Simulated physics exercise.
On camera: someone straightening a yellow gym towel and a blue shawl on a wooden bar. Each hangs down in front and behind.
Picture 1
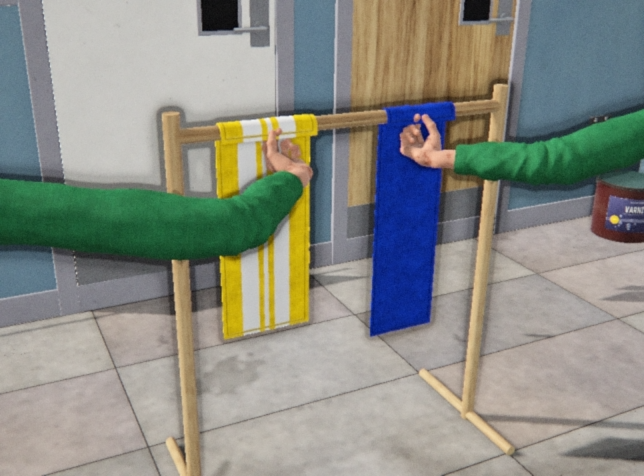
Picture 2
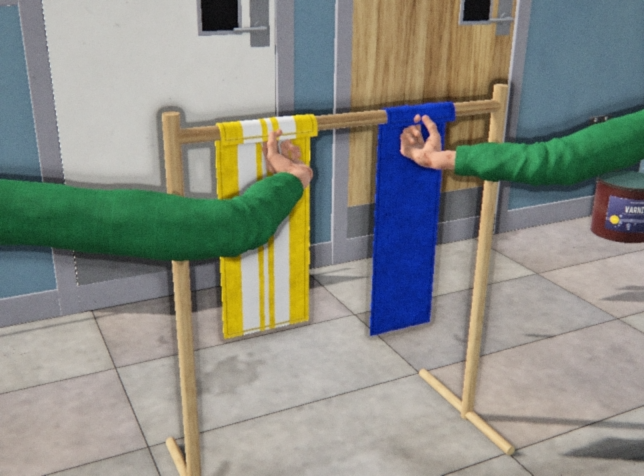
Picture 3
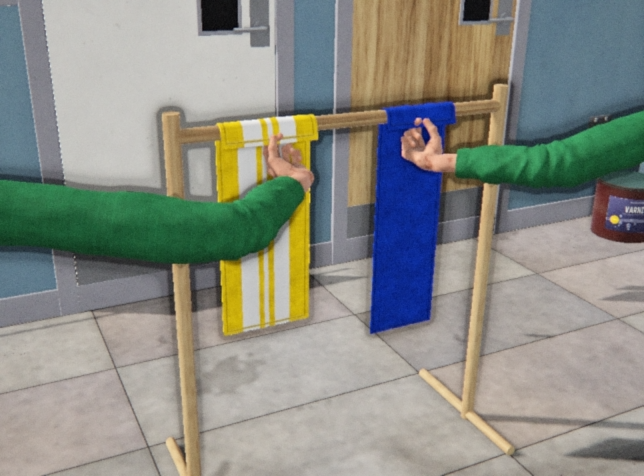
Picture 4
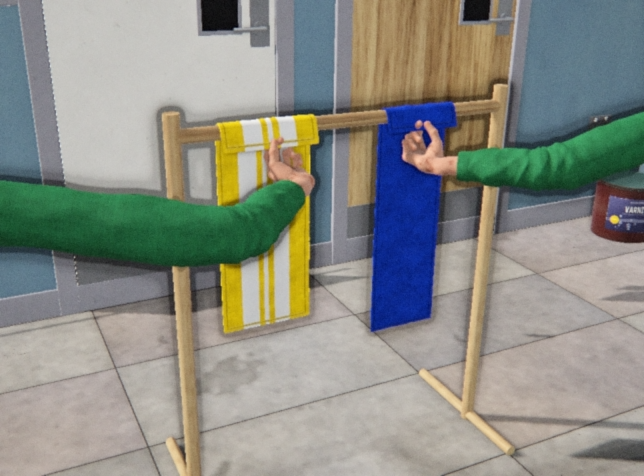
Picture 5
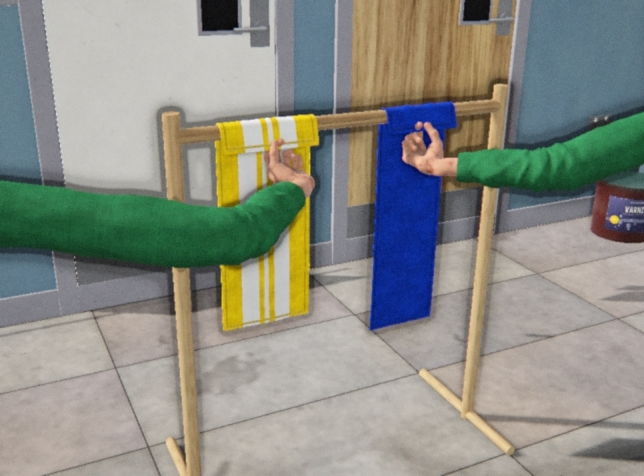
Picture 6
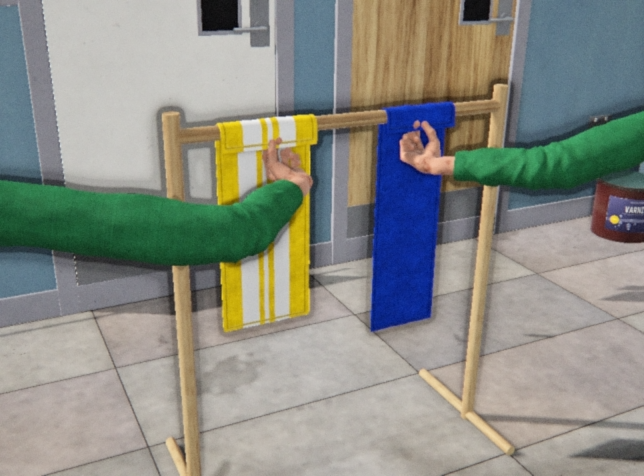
A tiled corridor with pale and wooden doors set in blue walls is seen from slightly above by a camera that stays still. A yellow-and-white striped cloth hangs at left and a plain blue one at right on a wooden bar, a green-sleeved arm reaching to each and a dark red container at the right edge. The hands shift very slightly, and both cloths creep a little, their short front flaps lowering while their long lower ends rise.
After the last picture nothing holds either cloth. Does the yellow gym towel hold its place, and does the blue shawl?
As it turns out, the yellow gym towel slides off; the blue shawl slips to the floor.
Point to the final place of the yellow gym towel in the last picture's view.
Near (268, 471).
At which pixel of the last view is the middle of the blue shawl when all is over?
Near (393, 431).
Then, 0.34 s later than the last view, gym towel clear of the rail and dropping near (266, 291); shawl clear of the rail and dropping near (401, 301).
Then, 0.56 s later than the last view, gym towel in a heap on the floor near (268, 455); shawl in a heap on the floor near (394, 425).
Finally, gym towel in a heap on the floor; shawl in a heap on the floor near (393, 431). The yellow gym towel slips to the floor and the blue shawl is pulled off by its long side.
